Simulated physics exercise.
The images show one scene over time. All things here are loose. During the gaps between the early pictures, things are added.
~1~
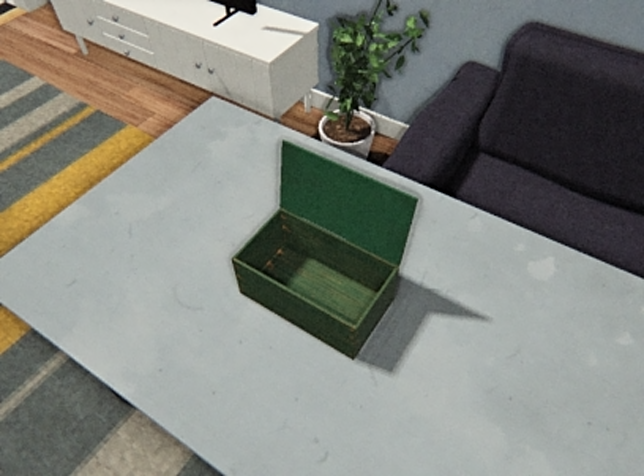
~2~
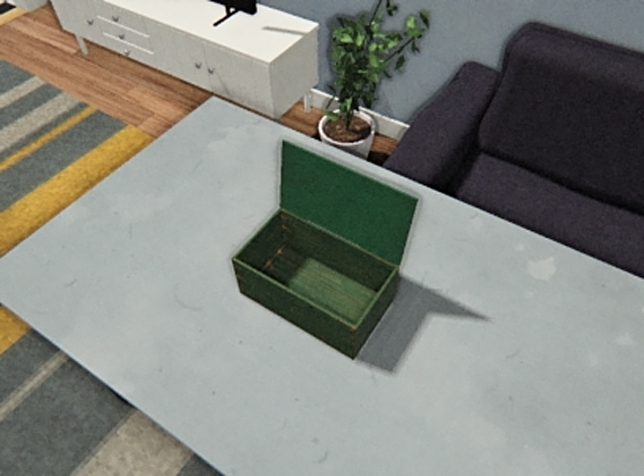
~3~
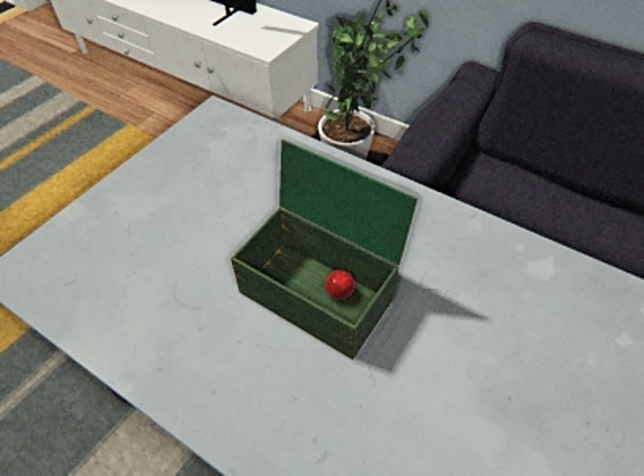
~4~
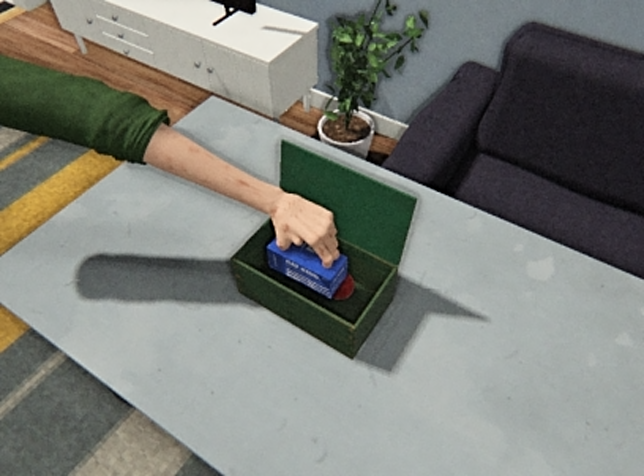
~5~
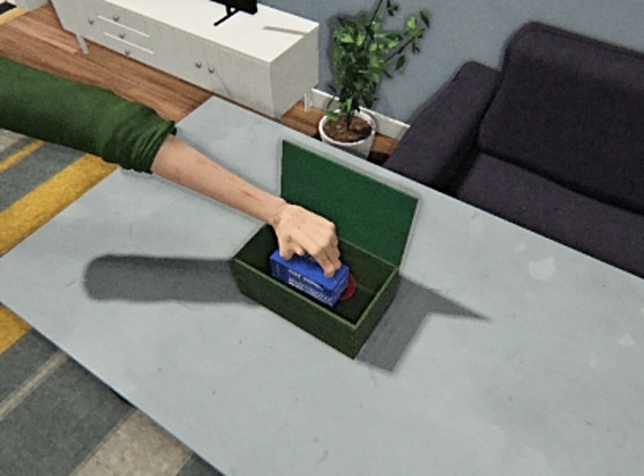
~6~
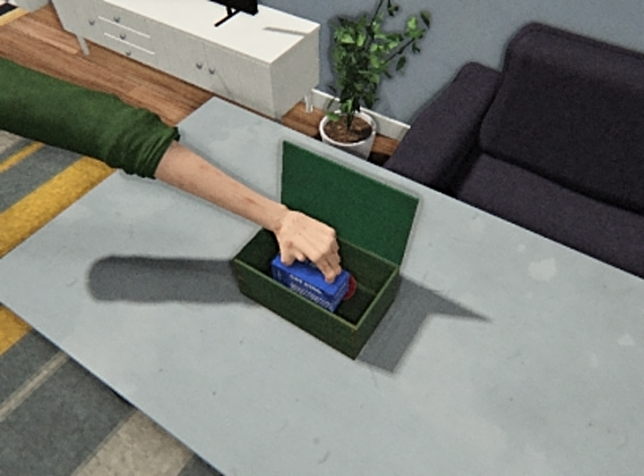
In this clip, an open green box sits empty on a pale table, then a red apple appears inside. A hand in a green sleeve lowers a blue carton into the box beside the apple, still gripping it.
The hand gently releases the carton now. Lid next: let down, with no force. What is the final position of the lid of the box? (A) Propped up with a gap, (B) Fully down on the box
Option B: Fully down on the box.
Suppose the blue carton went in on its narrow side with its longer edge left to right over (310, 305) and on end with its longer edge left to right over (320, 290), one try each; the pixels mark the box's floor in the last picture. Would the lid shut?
On the first try the lid comes fully down; on the second it comes fully down.
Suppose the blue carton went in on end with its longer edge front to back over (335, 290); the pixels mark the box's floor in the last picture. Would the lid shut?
Note: It lowers fully.
Then, 0.90 s past the last view, lid starting down; blue carton displaced a little near (315, 298); red apple displaced a little.
Then, 1.60 s past the last view, lid 56° above the rim; blue carton displaced a little near (315, 298); red apple displaced a little.
Then, 2.00 s past the last view, lid 12° above the rim; blue carton displaced a little near (315, 298); red apple displaced a little.
Finally, lid shut; moved from the start, blue carton; red apple still in place. Final places as the last picture's camera would see them, blue carton near (315, 298).
